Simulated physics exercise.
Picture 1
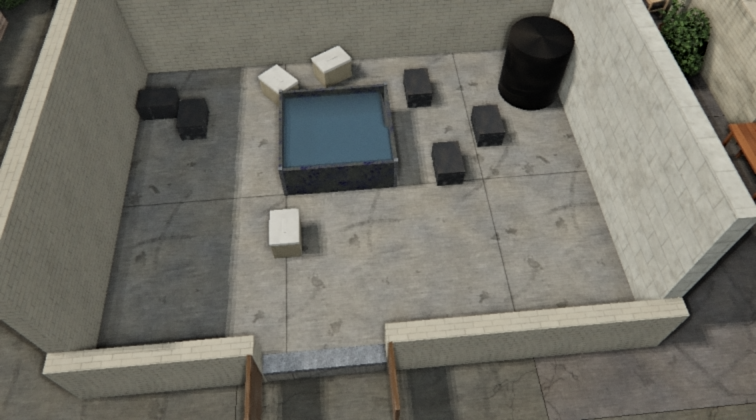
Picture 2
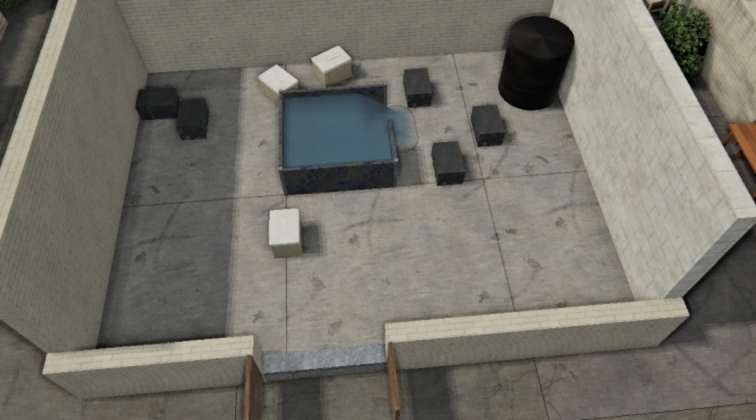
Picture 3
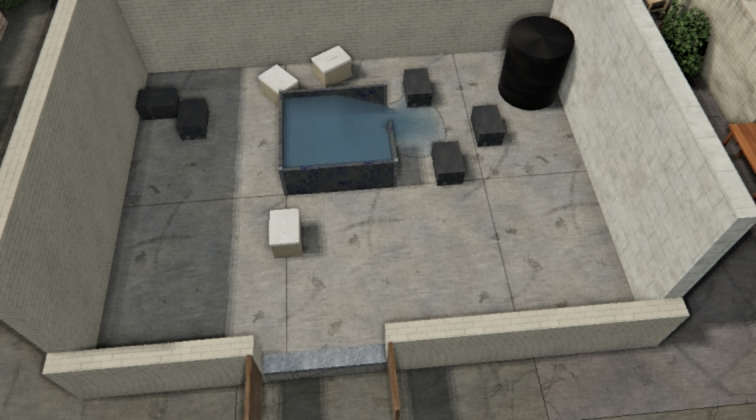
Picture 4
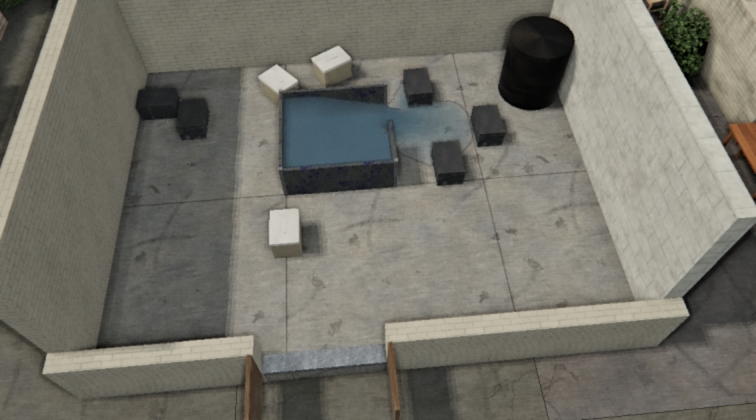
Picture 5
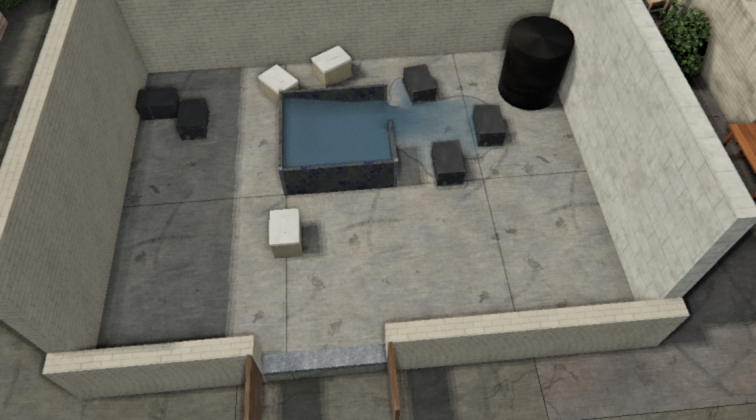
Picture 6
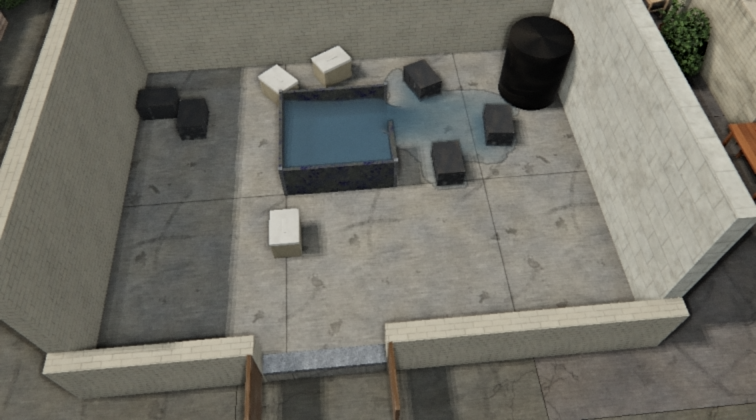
Water pouring from the right side of an open tank, spreading across a walled yard and nudging two dark boxes slightly.
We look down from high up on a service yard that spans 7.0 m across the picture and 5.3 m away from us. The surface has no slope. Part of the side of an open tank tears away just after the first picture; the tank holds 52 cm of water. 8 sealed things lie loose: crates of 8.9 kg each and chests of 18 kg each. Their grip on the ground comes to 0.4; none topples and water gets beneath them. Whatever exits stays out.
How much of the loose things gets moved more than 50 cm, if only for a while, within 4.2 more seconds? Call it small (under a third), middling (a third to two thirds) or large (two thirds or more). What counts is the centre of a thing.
Small, under a third.
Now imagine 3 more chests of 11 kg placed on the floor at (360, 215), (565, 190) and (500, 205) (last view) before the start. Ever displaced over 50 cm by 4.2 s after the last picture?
In order: Within it, beyond it, within it.
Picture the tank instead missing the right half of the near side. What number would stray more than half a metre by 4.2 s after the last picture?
Result: 0.
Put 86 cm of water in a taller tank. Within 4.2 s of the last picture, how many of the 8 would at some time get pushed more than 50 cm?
Under that setup the answer is 3.
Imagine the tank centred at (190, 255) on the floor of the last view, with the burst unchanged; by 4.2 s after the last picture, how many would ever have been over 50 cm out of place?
Result: 4.
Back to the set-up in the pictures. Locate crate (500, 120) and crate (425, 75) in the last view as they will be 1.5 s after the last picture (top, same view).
Somewhere about (579, 143) and (454, 45).
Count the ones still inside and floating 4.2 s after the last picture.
That would be 1 of them.
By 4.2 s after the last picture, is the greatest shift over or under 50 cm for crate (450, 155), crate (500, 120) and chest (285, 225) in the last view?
First falling below it, second exceeding it, third falling below it.
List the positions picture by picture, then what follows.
A crate at (418, 81), on the bottom; a crate at (489, 119) rests on the ground; water covers 2.4 m2; 0 of 8 have shifted, in the first frame.
A crate at (418, 81) rests on the ground; a crate at (489, 119) rests on the ground; 2.8 m2 under water; 0 of 8 have shifted, in the second frame.
A crate at (418, 81), on the bottom; a crate at (489, 119) rests on the ground; water covers 3.3 m2; 0 of 8 have shifted, in the third frame.
A crate at (418, 81) rests on the ground; a crate at (489, 119) rests on the ground; water covers 3.9 m2; 0 of 8 have shifted, in the fourth frame.
A crate at (420, 78) rests on the ground, 8 cm from its start; a crate at (490, 119), on the bottom; water covers 4.5 m2; 1 of 8 have shifted, in the fifth frame.
A crate at (423, 73) rests on the ground, 19 cm from its start; a crate at (500, 118) rests on the ground, 17 cm from its start; water covers 5.5 m2; 2 of 8 have shifted, in the sixth frame.
Then, 0.4 s after the last picture 2 of 8 are over 50 cm from their spots; 0 afloat.
Then, 1.5 s after the last picture 2 of 8 are over 50 cm from their spots; 2 afloat.
Then, 2.8 s after the last picture 2 of 8 are over 50 cm from their spots; 1 afloat.
Then, 4.2 s after the last picture 1 of 8 are over 50 cm from their spots, and 2 have been at some point; 1 afloat.
